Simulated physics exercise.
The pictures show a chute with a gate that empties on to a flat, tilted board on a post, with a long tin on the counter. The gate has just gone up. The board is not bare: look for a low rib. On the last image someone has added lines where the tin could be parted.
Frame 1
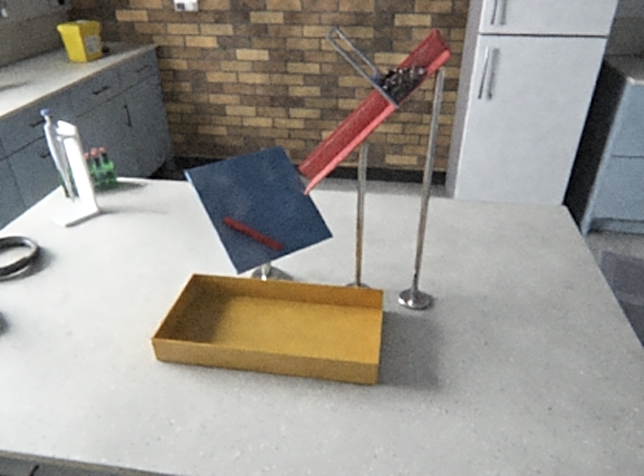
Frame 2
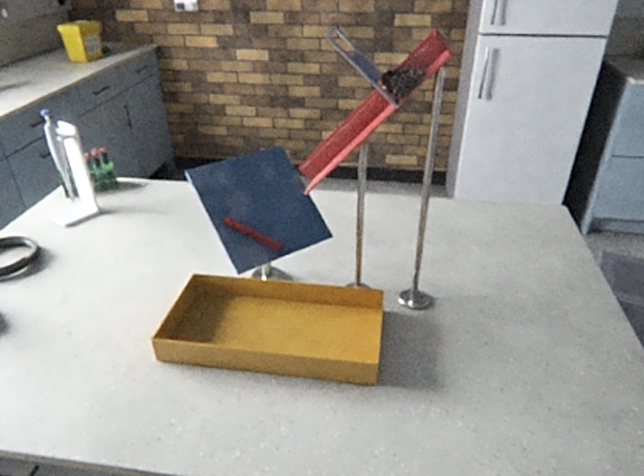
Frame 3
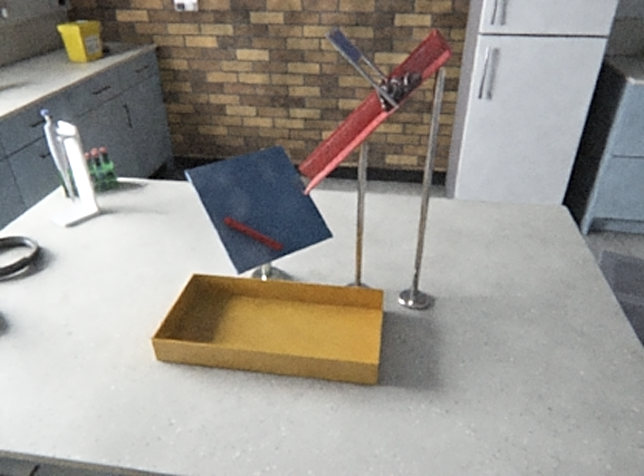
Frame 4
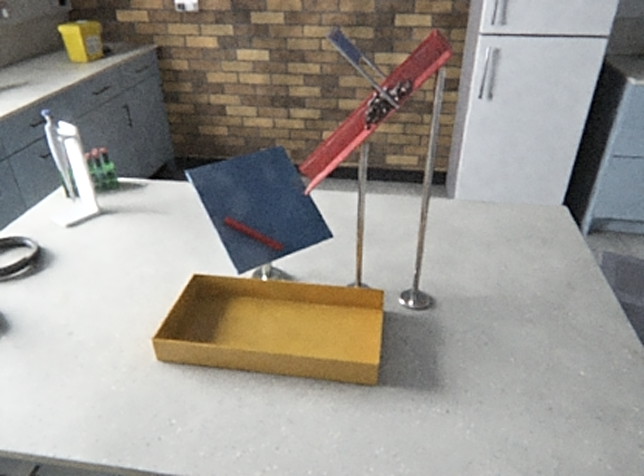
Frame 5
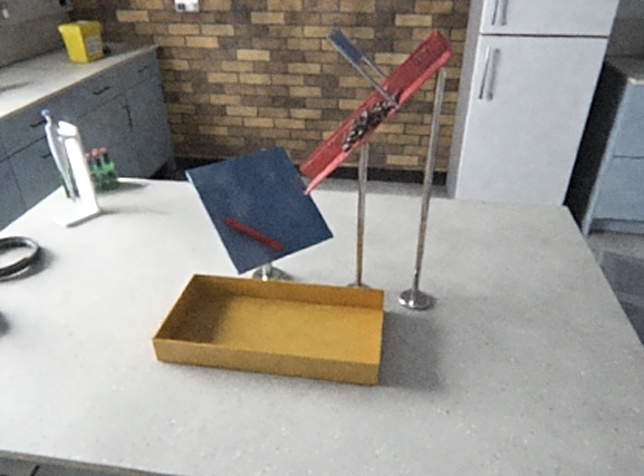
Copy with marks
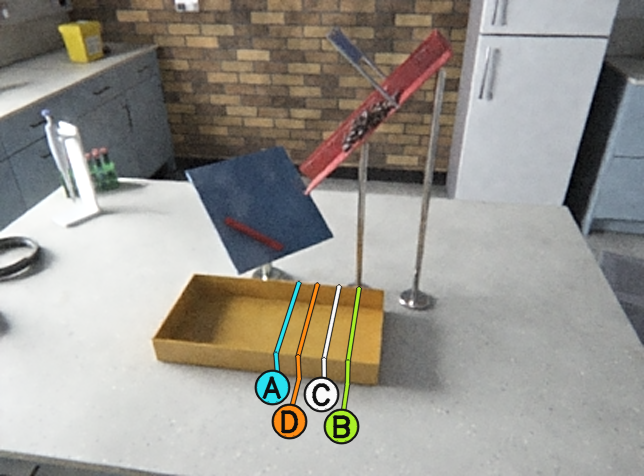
In a kitchen, small dark balls slide partway down a red chute after its gate lifts.
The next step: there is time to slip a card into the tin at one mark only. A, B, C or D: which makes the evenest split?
Go for D.
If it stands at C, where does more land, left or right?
The left side.
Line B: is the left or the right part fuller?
The left side.
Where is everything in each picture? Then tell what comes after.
The first picture shows load behind the gate (403, 84), chocolate balls; lip of the chute (309, 188), sloping steeply.
The second picture shows middle of the board (262, 204), tilted fairly steeply; middle of its low edge (289, 254); of its high edge (236, 157).
The third picture shows front corners of the tin (152, 339) and (377, 363), empty; front of the load (385, 100).
The fourth picture shows middle of the load (381, 101); its front (368, 127), roughly a quarter of the way to the lip; rib from (227, 217) to (284, 246).
The fifth picture shows middle of the load (366, 122); its front (346, 148), roughly half of the way to the lip.
On the marked copy, line A crosses the front rim at (276, 353); line B crosses the front rim at (348, 360); line C crosses the front rim at (324, 358); line D crosses the front rim at (298, 355).
With A, of what is caught, about a tenth on the left of the divider, almost all on the right.
With B, of what is caught, almost all on the left of the divider, just a few on the right.
With C, of what is caught, the larger part on the left of the divider, about a tenth on the right.
With D, of what is caught, roughly two thirds on the left of the divider, roughly a third on the right.
